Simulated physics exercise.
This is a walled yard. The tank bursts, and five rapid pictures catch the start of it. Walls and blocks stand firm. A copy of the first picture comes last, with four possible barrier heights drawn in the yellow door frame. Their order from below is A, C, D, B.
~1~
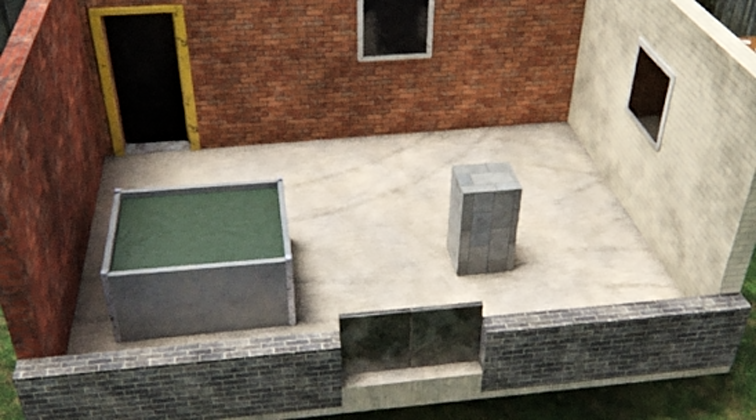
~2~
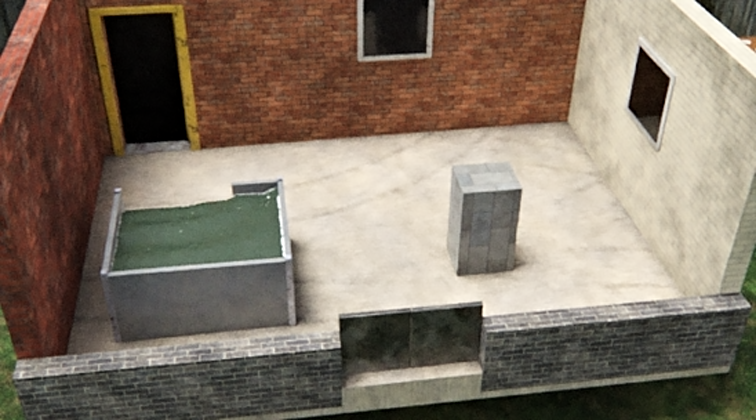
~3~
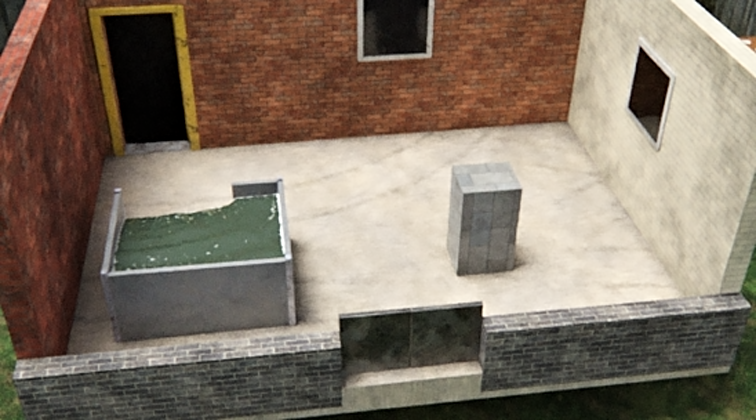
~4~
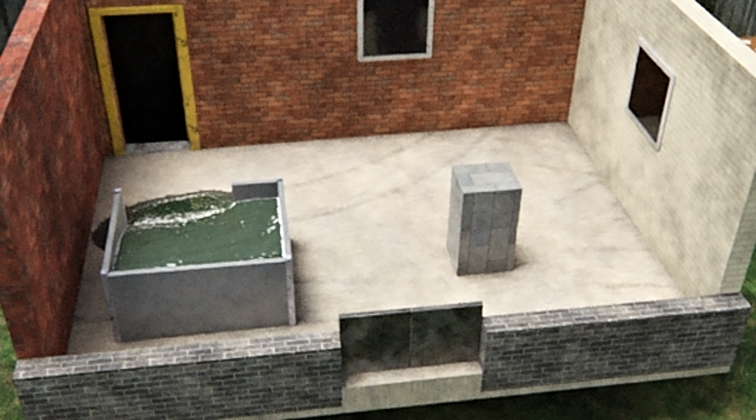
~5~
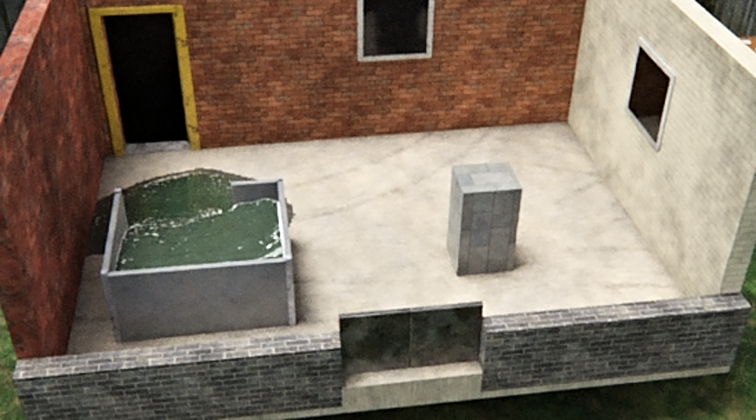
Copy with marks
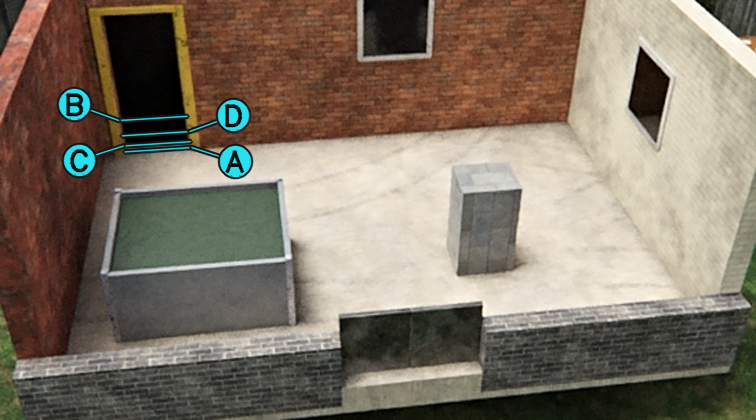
Green water sinking and sloshing in a grey tank as its back wall opens, then spreading across the walled yard's pale floor behind it.
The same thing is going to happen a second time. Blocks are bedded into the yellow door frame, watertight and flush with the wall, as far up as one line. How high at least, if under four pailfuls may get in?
The limit is B.
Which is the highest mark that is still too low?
That is mark D.
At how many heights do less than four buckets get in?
One.
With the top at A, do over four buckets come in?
Yes, it does.
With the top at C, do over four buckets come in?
Yes, that goes wrong.
On the marked copy, A at (158, 149); B at (153, 118); C at (157, 143); D at (155, 133); from the bottom up A, C, D, B.
With A, dozens of bucketfuls pour in.
With B, a splash gets over, under a bucket.
With C, dozens of bucketfuls pour in.
With D, about 12 bucketfuls get in.
